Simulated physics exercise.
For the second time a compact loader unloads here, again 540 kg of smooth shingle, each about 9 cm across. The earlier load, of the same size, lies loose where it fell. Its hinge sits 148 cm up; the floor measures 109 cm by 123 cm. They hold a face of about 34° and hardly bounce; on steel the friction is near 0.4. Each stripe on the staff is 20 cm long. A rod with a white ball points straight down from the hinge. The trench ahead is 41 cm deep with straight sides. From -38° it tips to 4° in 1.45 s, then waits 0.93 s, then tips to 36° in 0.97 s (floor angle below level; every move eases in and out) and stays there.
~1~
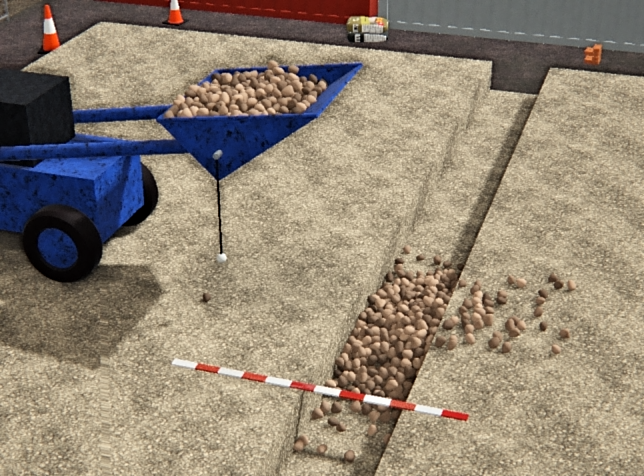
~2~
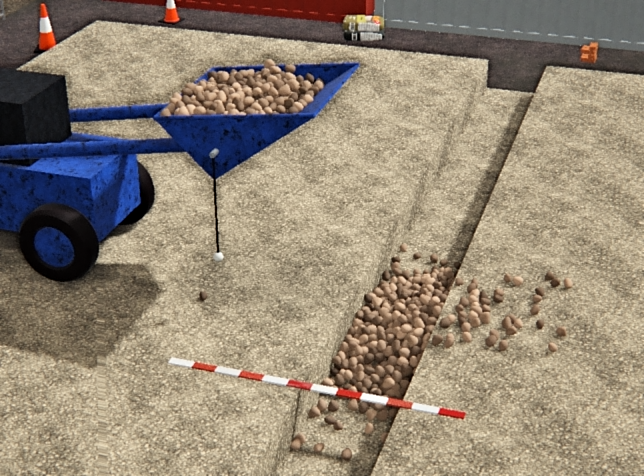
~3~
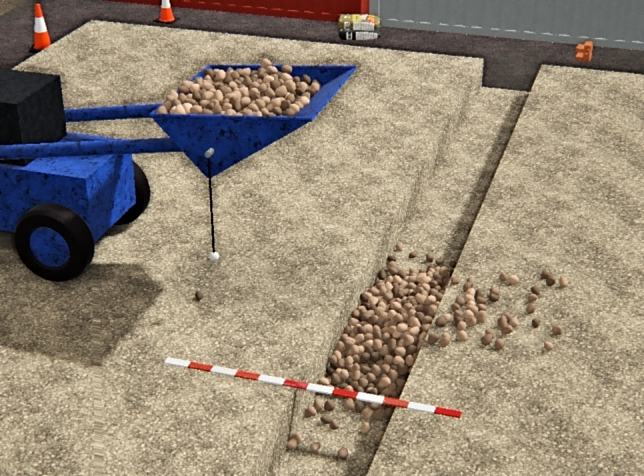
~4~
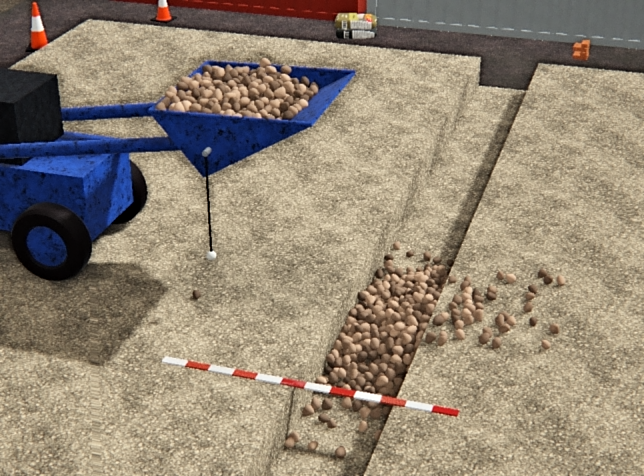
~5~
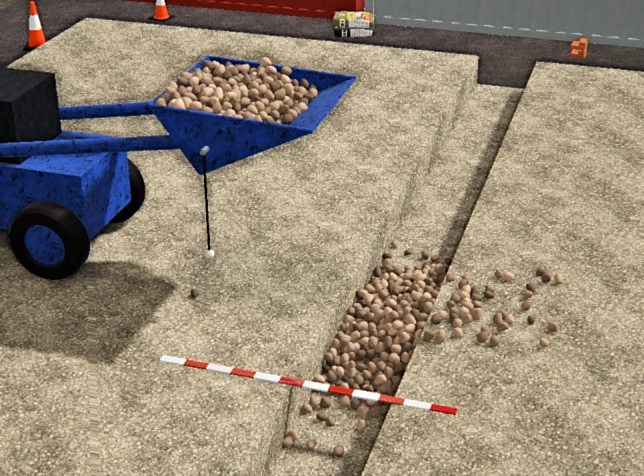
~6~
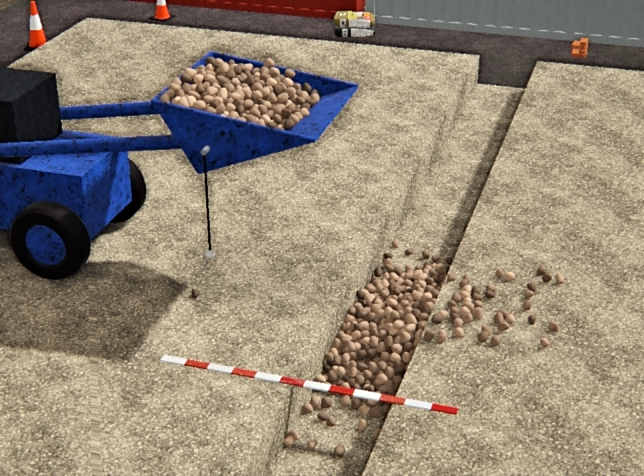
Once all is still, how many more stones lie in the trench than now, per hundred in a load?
Close to 88 parts in a hundred.
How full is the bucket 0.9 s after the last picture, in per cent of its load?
It holds some 100 per cent.
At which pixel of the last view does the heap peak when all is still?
Near (370, 284).
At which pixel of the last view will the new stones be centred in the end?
Near (377, 304).
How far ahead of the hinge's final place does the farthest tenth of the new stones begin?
Roughly 160 cm ahead of it.
Then, 0.5 s after the last picture the floor is at -2°; in per cent of one load, 100 in the bucket, 92 in the trench, 7 past the trench; the foremost stones are at (542, 300).
Then, 0.9 s after the last picture the floor is at 4°; in per cent of one load, 100 in the bucket, 92 in the trench, 7 past the trench; the foremost stones are at (542, 300).
Then, 3.2 s after the last picture the floor is at 36°; in per cent of one load, 10 in the bucket, 25 short of the trench, 158 in the trench, 7 past the trench; the foremost stones are at (542, 300).
Then, 6.0 s after the last picture the floor is at 36°; in per cent of one load, 0 in the bucket, 11 short of the trench, 181 in the trench, 8 past the trench; the foremost stones are at (542, 300). Net gain in the trench, 88.
